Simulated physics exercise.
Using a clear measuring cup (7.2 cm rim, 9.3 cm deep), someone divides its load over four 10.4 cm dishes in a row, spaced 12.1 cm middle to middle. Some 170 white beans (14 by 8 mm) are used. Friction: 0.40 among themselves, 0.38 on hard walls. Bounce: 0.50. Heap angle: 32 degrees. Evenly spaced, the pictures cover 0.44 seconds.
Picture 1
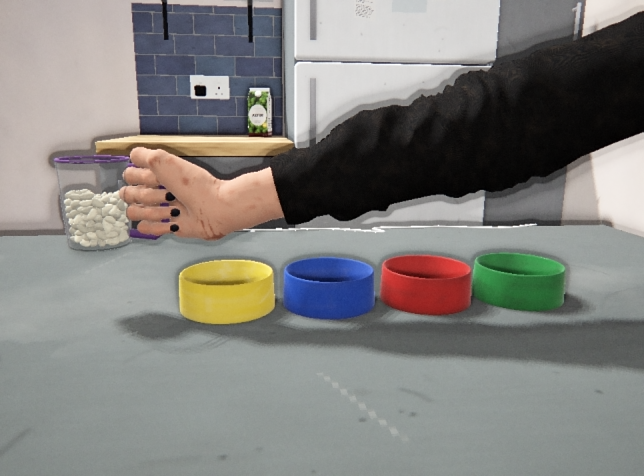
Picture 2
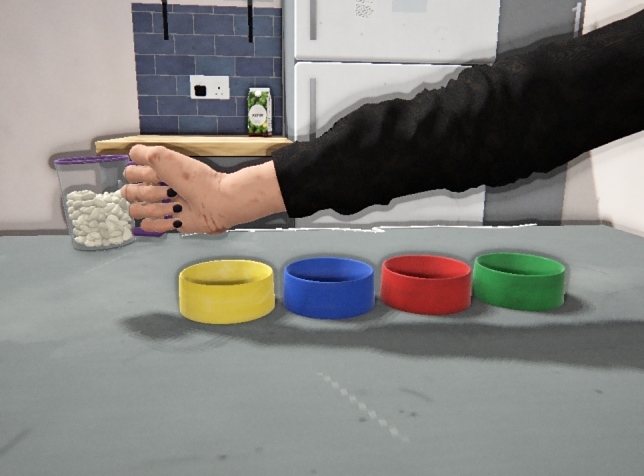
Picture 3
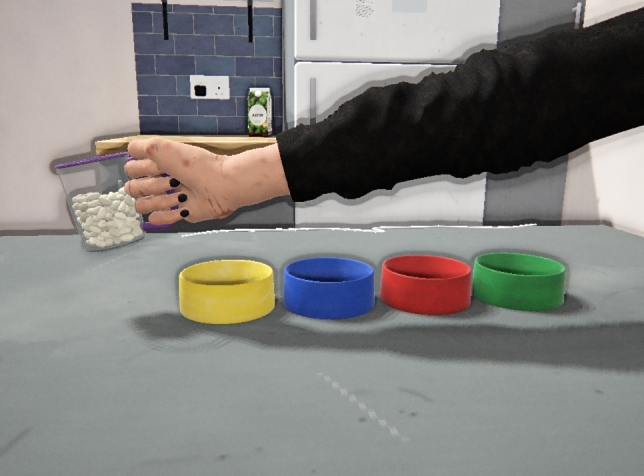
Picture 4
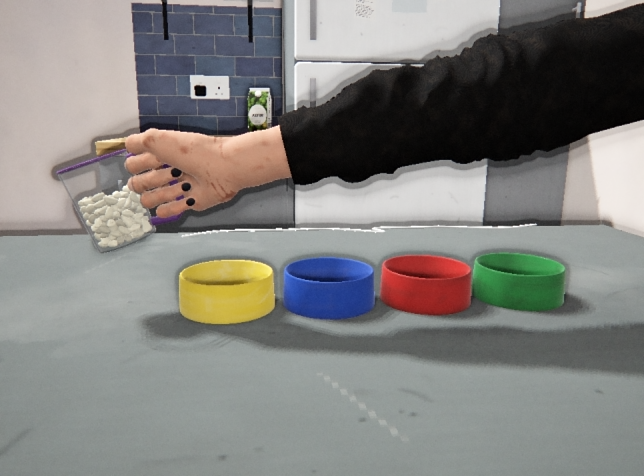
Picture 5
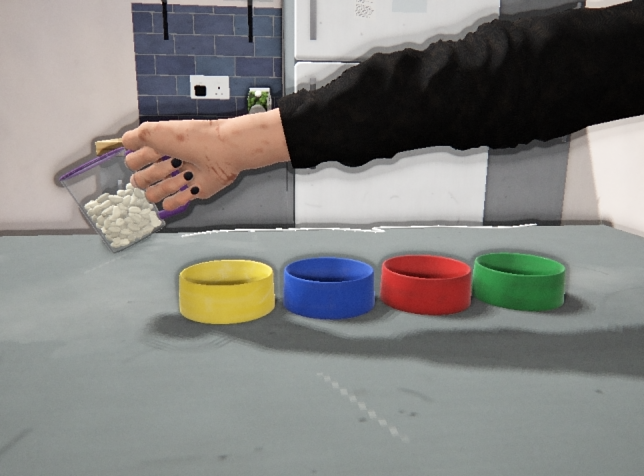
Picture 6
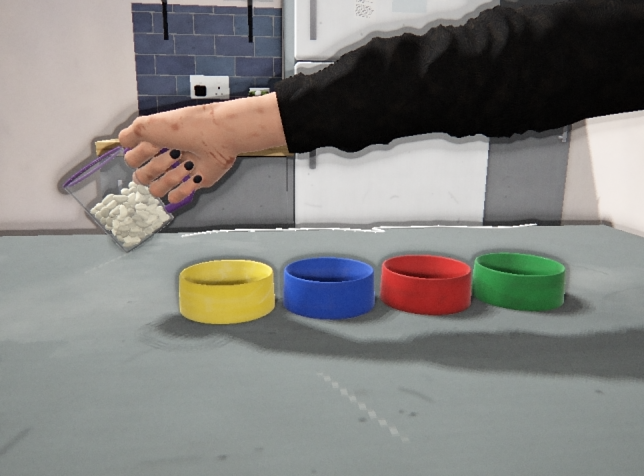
A hand gripping a clear measuring cup of white beans gradually tilts it beside yellow, blue, red and green dishes in a row.
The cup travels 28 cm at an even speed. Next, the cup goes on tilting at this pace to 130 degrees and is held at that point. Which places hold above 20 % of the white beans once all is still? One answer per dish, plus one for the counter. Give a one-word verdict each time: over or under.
Verdicts: Red dish under, blue dish under, green dish under, yellow dish under, counter over.
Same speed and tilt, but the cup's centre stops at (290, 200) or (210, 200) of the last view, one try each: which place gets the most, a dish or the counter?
First try: Counter; second try: Counter.
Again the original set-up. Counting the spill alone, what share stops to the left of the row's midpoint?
Around 100 per cent of it.
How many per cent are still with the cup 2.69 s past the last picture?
0 %.
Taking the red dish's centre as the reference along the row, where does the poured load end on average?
It ends up close to 36 cm toward the picture's left edge.
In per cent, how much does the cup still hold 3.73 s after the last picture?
Close to 0 per cent of the load, I'd guess.
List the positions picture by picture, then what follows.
The first picture shows cup at (97, 202), tilt 0 degrees, lip at (58, 159), moved 0.0 cm; middle of the pieces at (92, 218); yellow dish at (227, 273); blue dish at (329, 270); red dish at (426, 267); green dish at (519, 264).
The second picture shows cup at (99, 202), tilt 3 degrees, lip at (58, 161), moved 0.2 cm; middle of the pieces at (95, 218).
The third picture shows cup at (105, 202), tilt 11 degrees, lip at (59, 167), moved 0.8 cm; middle of the pieces at (103, 219).
The fourth picture shows cup at (110, 202), tilt 19 degrees, lip at (60, 173), moved 1.4 cm; middle of the pieces at (111, 219).
The fifth picture shows cup at (116, 202), tilt 27 degrees, lip at (63, 180), moved 2.1 cm; middle of the pieces at (119, 218).
The sixth picture shows cup at (122, 202), tilt 35 degrees, lip at (67, 187), moved 2.7 cm; middle of the pieces at (127, 218); yellow dish at (227, 273); blue dish at (329, 270); red dish at (426, 267); green dish at (519, 264).
Then, 1.61 s after the last picture, tilt 130 degrees; cup holds 0 %.
Then, 2.69 s after the last picture, tilt 130 degrees; cup holds 0 %.
Then, 3.73 s after the last picture, tilt 130 degrees; cup holds 0 %.
In the end, red 0 %, blue 0 %, green 0 %, yellow 0 %, counter 100 %.
